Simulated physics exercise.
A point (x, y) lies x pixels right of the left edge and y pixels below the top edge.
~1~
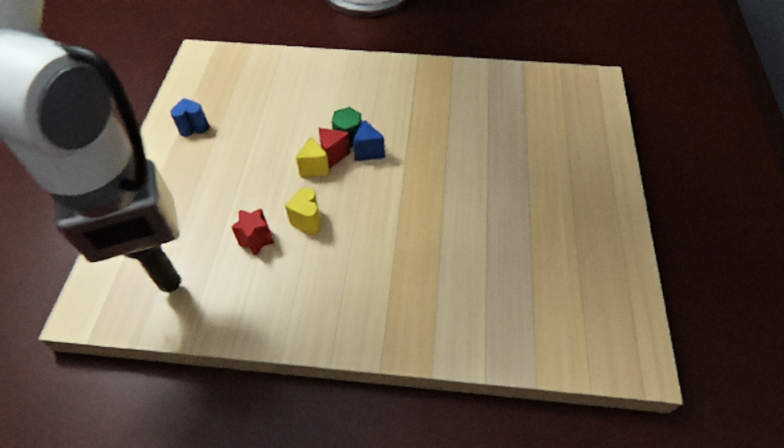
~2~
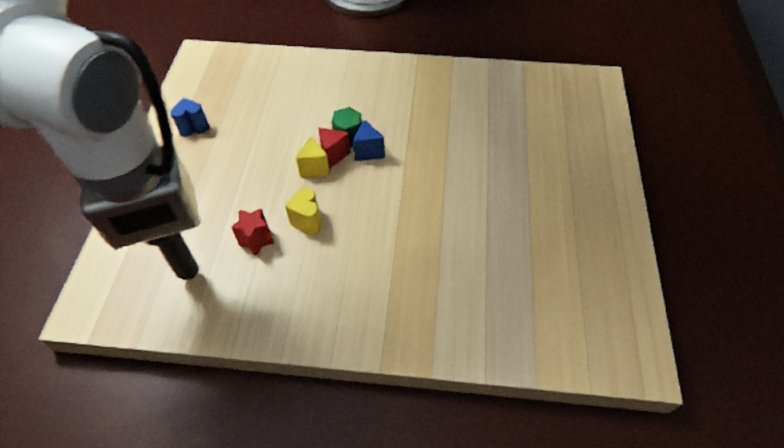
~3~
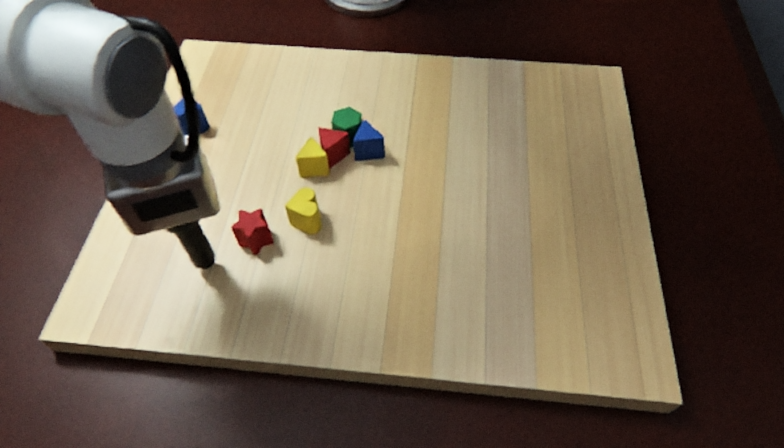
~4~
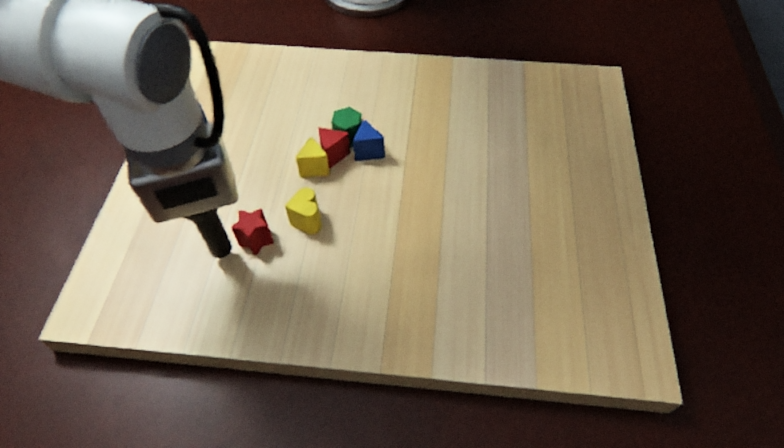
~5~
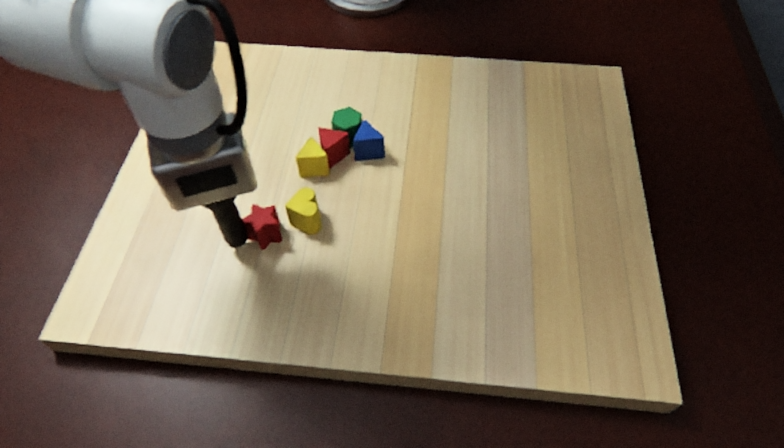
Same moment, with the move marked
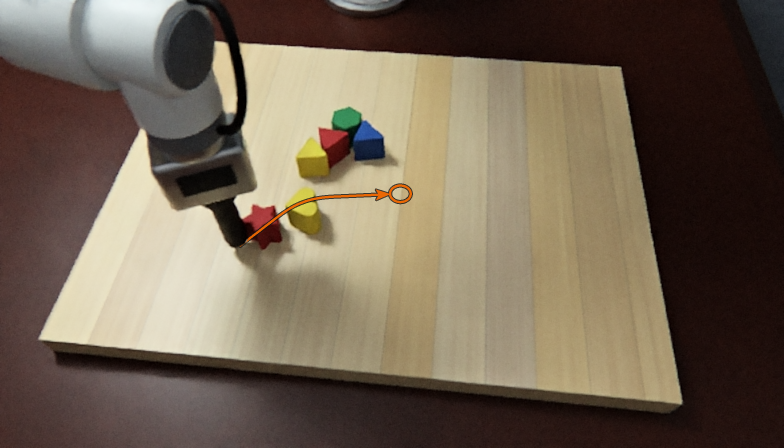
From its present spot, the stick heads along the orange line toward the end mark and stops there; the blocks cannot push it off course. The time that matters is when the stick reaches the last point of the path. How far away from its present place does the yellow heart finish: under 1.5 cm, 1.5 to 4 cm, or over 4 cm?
The largest band: Over 4 cm.
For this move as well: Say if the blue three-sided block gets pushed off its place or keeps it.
Its place stays the same.
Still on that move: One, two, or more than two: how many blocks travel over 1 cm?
I'd put the number at two.
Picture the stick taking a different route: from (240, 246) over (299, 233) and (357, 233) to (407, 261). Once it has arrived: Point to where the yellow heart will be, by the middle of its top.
Put as a pixel place, it's (326, 186).
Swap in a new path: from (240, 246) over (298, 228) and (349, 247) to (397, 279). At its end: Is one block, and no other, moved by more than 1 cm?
No.
Drawn move, from (240, 246) via (287, 210) and (343, 196), ending at (400, 194).
On the path given first. One third of the way, stick (285, 203); red star (305, 184), turned 30° clockwise; yellow heart (330, 194), turned 70° clockwise.
Two thirds of the way, stick (342, 189); red star (362, 169), turned 20° clockwise; yellow heart (371, 191).
At the end, stick (400, 186); red star (400, 157), turned 40° anticlockwise; yellow heart (377, 195), turned 140° clockwise; yellow three-sided block still; blue three-sided block still.
